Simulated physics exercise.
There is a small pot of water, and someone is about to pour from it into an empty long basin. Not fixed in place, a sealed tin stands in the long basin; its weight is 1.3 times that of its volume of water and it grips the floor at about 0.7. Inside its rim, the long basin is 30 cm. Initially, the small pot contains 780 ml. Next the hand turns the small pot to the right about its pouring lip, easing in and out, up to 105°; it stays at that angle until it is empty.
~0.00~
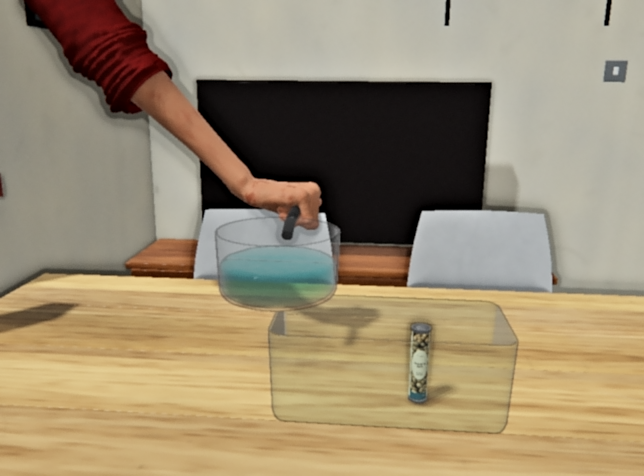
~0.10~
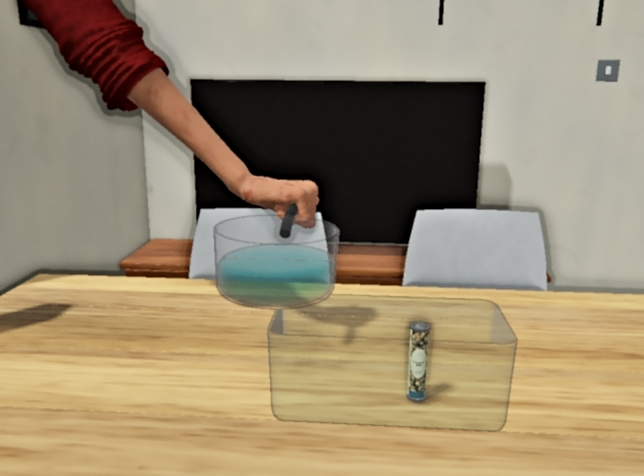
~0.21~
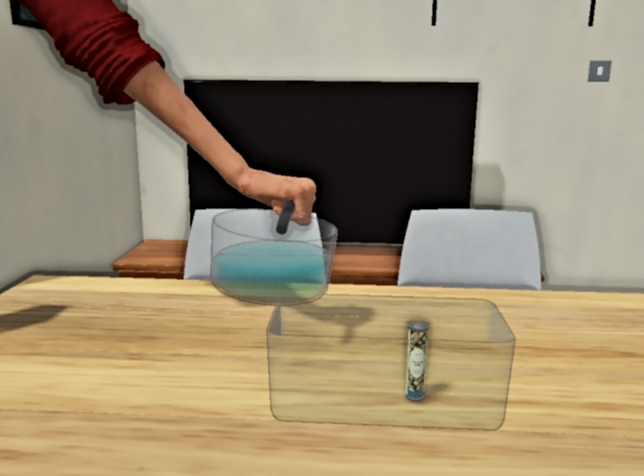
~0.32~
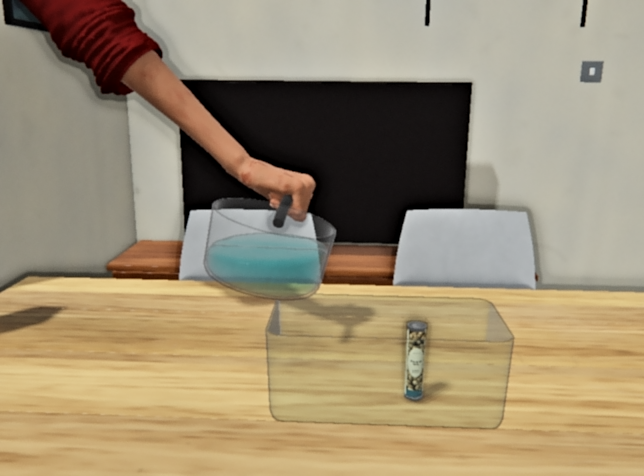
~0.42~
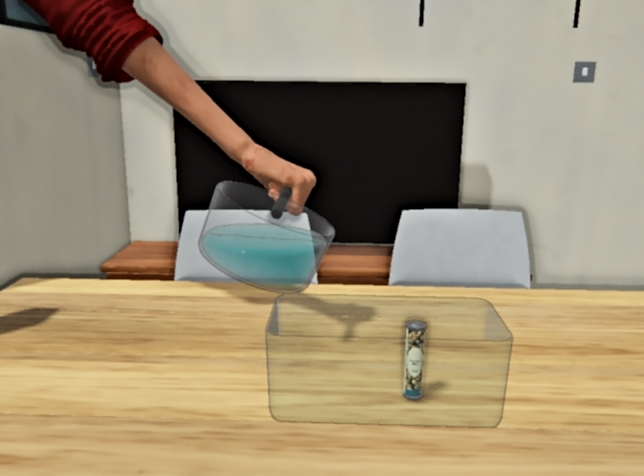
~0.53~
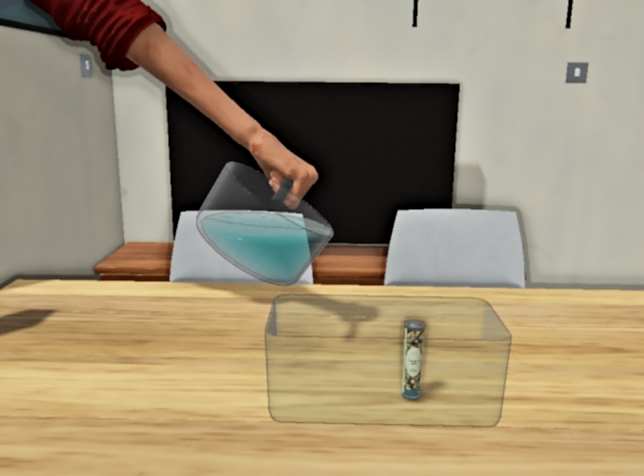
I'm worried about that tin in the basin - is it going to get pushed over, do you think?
It comes down.
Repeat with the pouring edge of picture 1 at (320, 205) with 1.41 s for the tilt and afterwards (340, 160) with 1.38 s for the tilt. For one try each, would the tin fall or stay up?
Run one: It tumbles. Run two: It tumbles.
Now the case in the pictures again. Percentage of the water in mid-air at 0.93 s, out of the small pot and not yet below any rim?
Some 32 per cent, I reckon.
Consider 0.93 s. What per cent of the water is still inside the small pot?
Around 48 in a hundred.
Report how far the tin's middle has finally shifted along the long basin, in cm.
Roughly 5.5 cm.
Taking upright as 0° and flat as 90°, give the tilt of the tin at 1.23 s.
Lean: Around 60° from upright.
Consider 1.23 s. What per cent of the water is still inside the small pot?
What remains is about 10 percent of it all.
By 0.93 s the tilt is 80° and 47 per cent is still to pour; the tin stands where it began.
By 1.23 s the tilt is 102° and 9 per cent is still to pour; the tin lies on its side.
By 1.54 s the tilt is 105° and 0 per cent is still to pour; the tin lies on its side.
By 1.88 s the tilt is 105° and 0 per cent is still to pour; the tin lies on its side.
At rest the tin lies on its side.
